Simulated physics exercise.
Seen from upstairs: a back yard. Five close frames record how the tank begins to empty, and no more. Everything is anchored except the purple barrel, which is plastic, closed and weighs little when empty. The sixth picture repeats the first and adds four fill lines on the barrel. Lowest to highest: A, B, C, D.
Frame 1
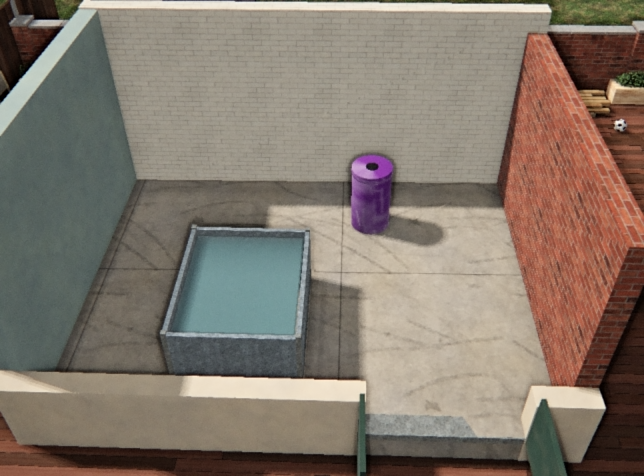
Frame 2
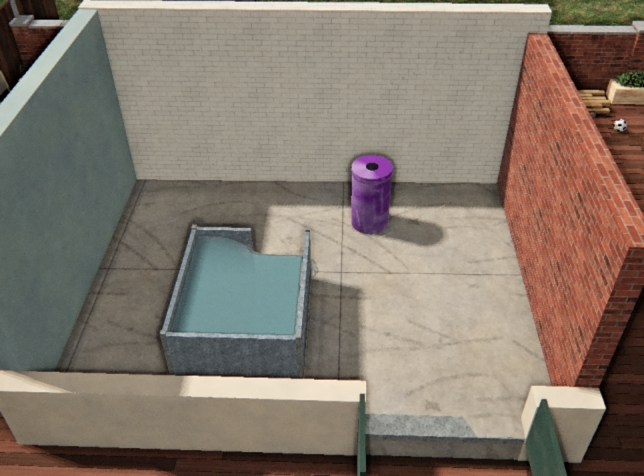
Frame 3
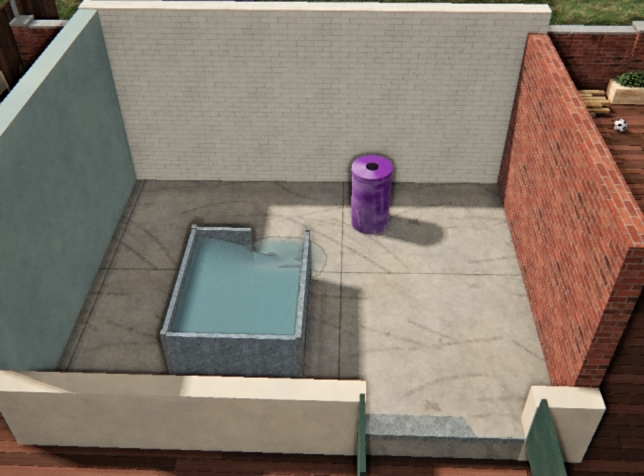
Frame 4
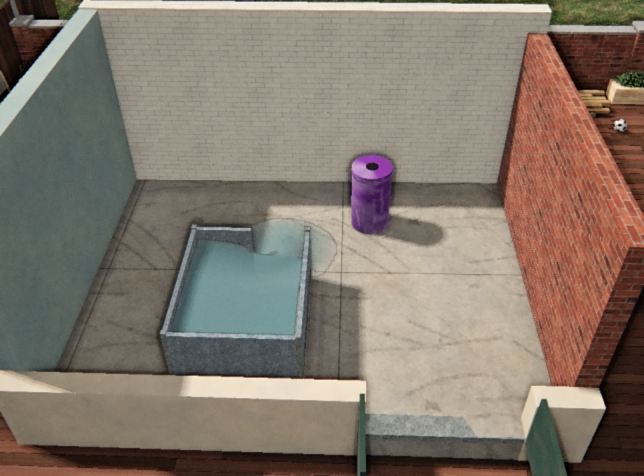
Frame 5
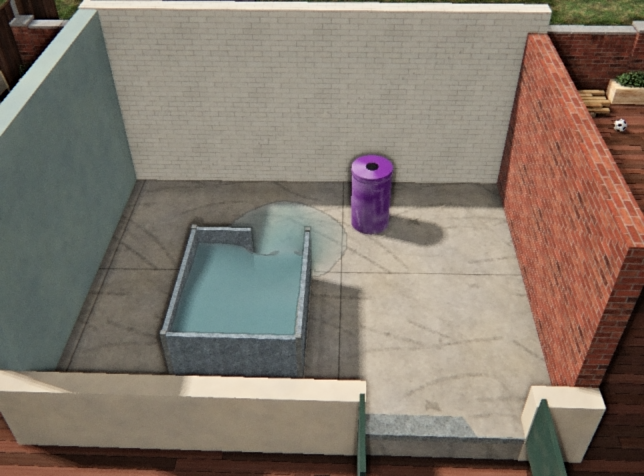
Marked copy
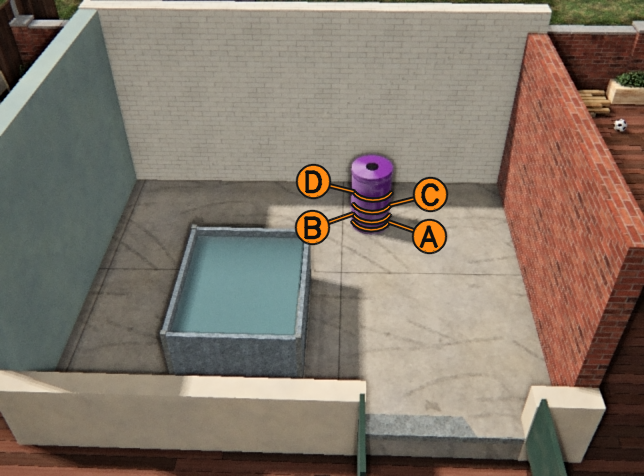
In this clip, a full tank stands in a walled back yard near a purple barrel; a gap appears in the tank's back right corner, and a thin patch of water spreads outward across the ground behind it.
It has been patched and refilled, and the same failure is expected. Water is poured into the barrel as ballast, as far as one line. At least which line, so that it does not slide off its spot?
I would pick level B.
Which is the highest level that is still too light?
Level A.
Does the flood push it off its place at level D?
No.
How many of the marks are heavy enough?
Three.
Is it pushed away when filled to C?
No, that is safe.
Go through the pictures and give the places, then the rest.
In the first frame, lid of the purple barrel at (373, 167); tank full, its middle at (242, 283); open gate at (448, 387).
In the second frame, water covers 1 % of the ground, mostly out of sight from here.
In the third frame, water covers 3 % of the ground, mostly out of sight from here.
In the fourth frame, water covers 6 % of the ground, mostly out of sight from here.
In the fifth frame, lid of the purple barrel at (373, 167); 9 % of the ground under water, its edge towards the barrel at (336, 227).
In orange, A at (371, 229); B at (371, 222); C at (371, 212); D at (372, 200); from the bottom up A, B, C, D.
With A, it is pushed about 3 times its own width away.
With B, it does not move.
With C, it does not move.
With D, it does not move.
